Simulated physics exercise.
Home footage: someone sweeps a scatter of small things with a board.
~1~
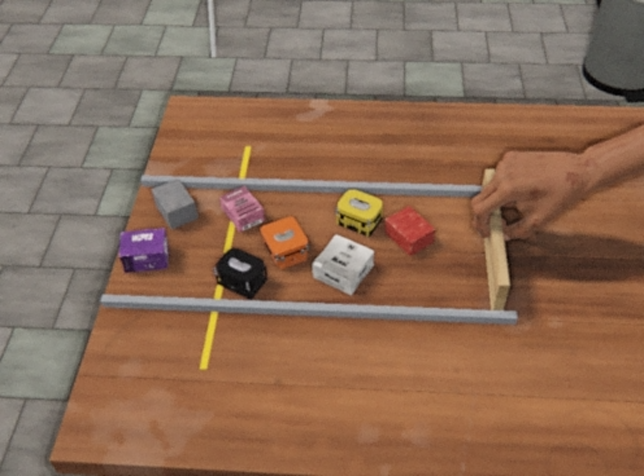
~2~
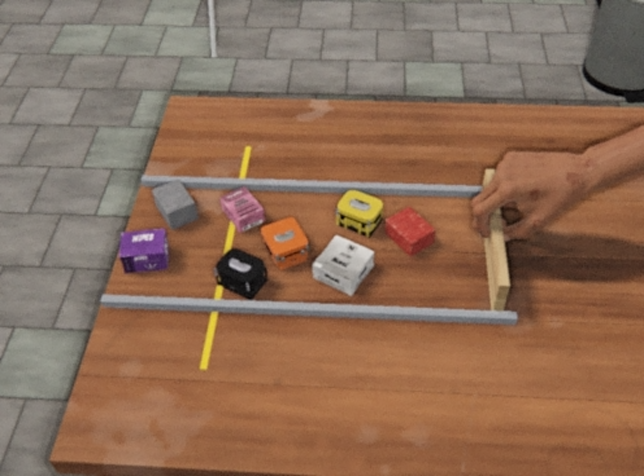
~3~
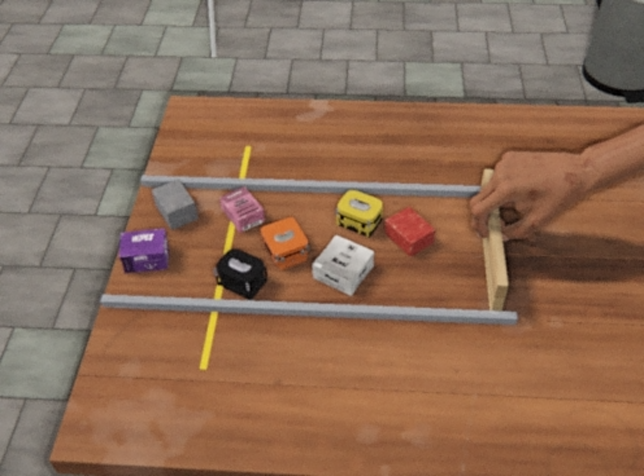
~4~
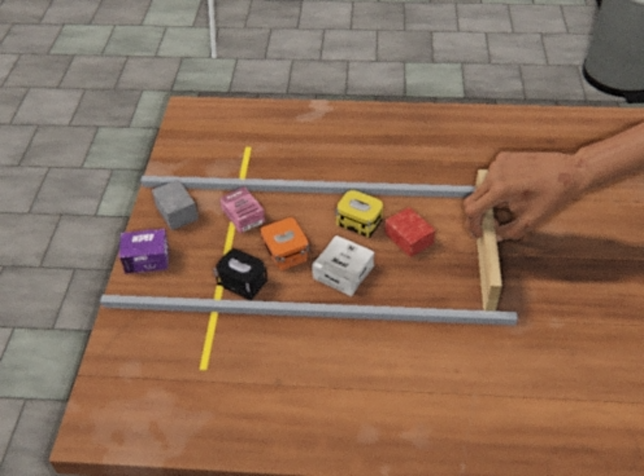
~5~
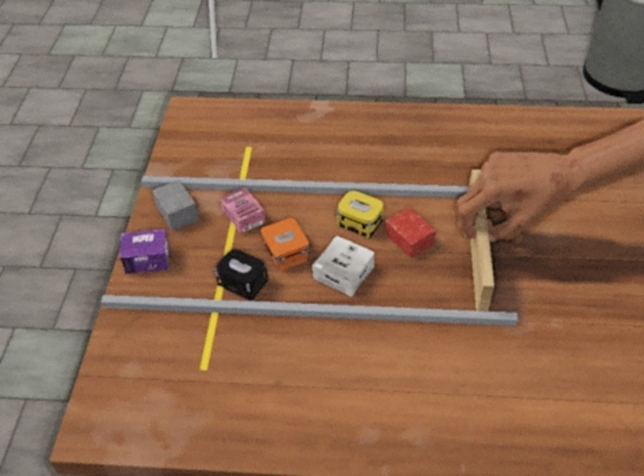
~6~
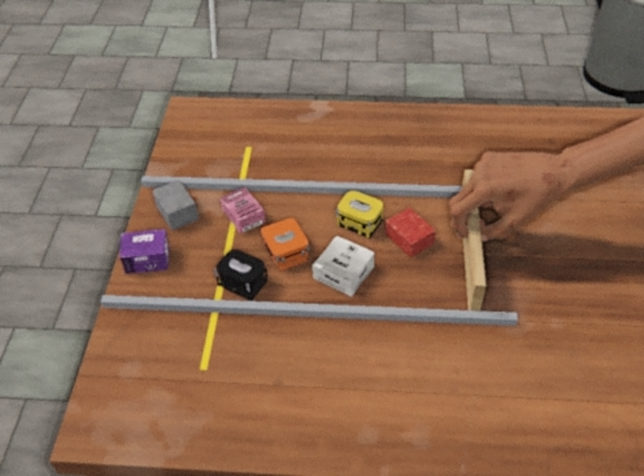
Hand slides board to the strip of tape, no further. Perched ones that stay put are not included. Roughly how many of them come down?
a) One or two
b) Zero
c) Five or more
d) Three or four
The answer is b.
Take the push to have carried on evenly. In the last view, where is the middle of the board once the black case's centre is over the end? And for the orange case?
Approx. (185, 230) for the first, approx. (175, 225) for the second.
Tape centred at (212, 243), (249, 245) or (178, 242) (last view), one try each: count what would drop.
The counts would be 1, 0 and 3.
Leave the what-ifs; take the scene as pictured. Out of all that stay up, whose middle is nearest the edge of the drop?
That's the purple box.
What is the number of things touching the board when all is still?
3 are in contact with it.
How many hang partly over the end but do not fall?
The total comes out at 1.
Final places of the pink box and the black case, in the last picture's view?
In the last picture the first middle sits at (189, 203) and the other at (153, 278).
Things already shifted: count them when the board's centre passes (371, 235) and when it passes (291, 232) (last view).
Up to then 3, and up to the other point 6.
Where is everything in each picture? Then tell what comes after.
The first frame shows purple box (145, 250); grey block (175, 204); pink box (242, 209); board (493, 238); tape (229, 243).
The second frame shows grey block (175, 204); white box (344, 265).
The third frame shows pink box (242, 209); orange case (285, 244).
The fourth frame shows purple box (145, 251); red block (410, 232).
The fifth frame shows grey block (176, 205); board (479, 239).
The sixth frame shows purple box (145, 252); grey block (176, 205); pink box (243, 210); board (472, 238); tape (229, 244).
Soon after, none off yet; purple box at rest near (145, 252); grey block at rest near (176, 205); pink box at rest near (243, 210).
After that, none off yet; purple box at rest near (145, 252); grey block at rest near (176, 205); pink box moving near (239, 206).
In the end, the number that fall off is zero.
